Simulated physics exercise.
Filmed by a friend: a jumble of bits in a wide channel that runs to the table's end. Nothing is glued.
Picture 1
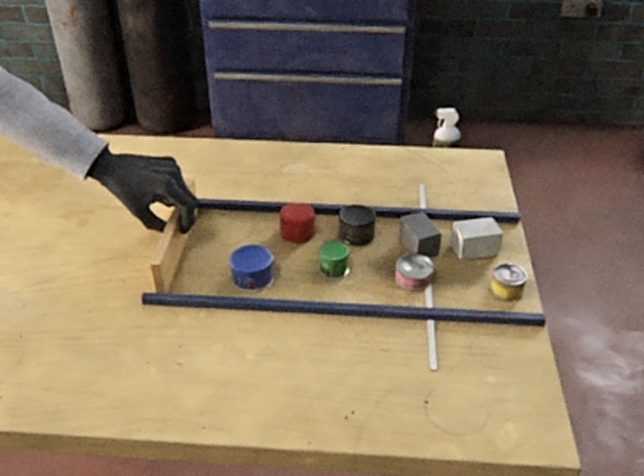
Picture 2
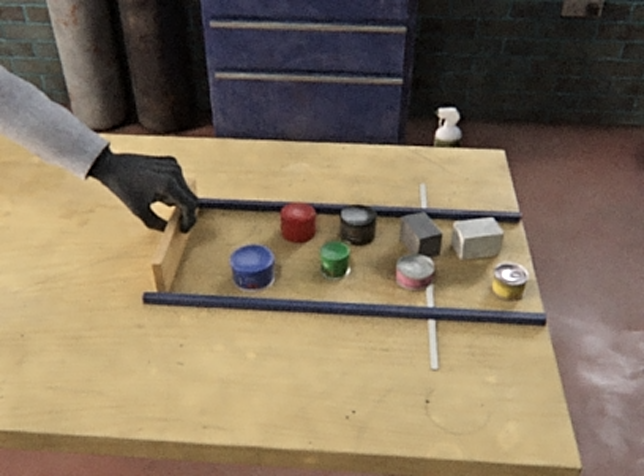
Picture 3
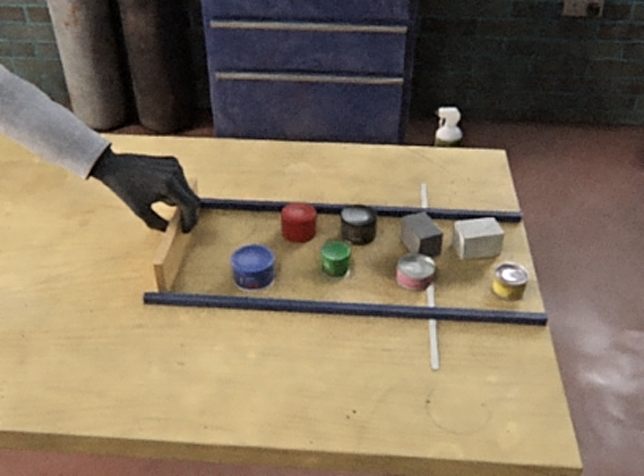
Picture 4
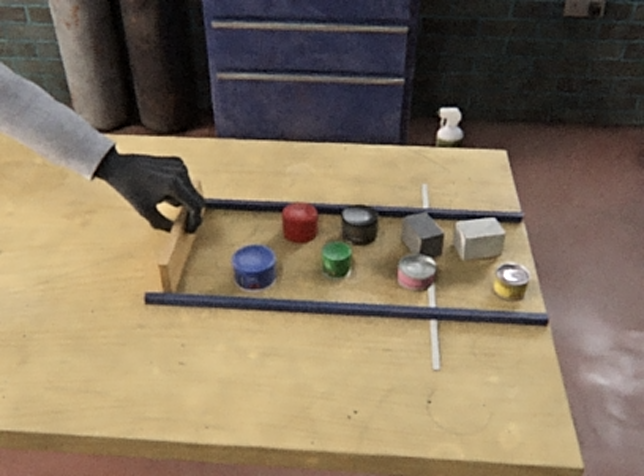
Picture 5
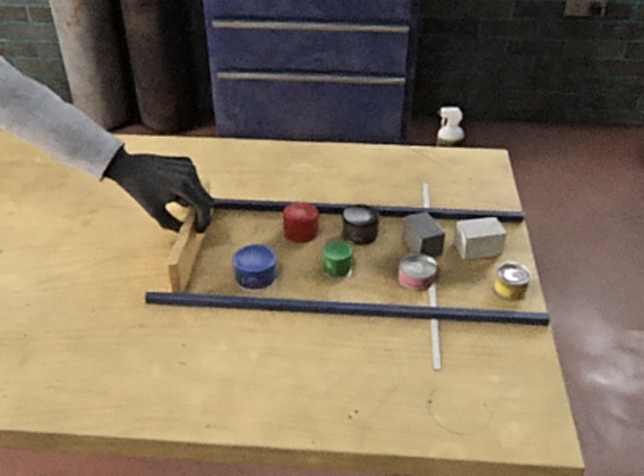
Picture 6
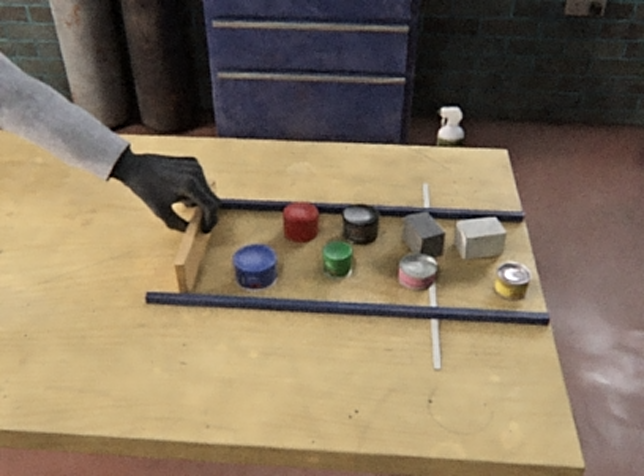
On a wooden table, a black-gloved hand holds a wooden board upright at the left end of a channel between two dark rails, then slides it slightly right towards pots, tins and blocks, which stay in place.
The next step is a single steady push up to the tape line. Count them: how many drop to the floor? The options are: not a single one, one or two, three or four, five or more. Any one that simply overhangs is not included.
Answer: Not a single one.
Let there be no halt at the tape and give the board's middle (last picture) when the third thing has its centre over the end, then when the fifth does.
First: Around (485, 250). Next: Around (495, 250).
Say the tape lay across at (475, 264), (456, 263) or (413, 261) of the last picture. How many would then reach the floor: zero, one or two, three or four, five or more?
In order, the falls would come to one to two; no fall at all; none at all.
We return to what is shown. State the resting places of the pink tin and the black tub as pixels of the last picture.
The first one ends at (480, 272), the second at (476, 221).
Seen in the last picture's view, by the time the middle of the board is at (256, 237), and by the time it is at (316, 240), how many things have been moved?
First 1, then 4.
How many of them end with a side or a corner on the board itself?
Number: 3.
Soon after, none off yet; yellow pot at rest near (512, 281); white block at rest near (480, 238); grey block at rest near (423, 235).
After that, none off yet; yellow pot at rest near (512, 281); white block at rest near (480, 238); grey block displaced a little near (439, 237).
In the end, the number that fall off is zero.
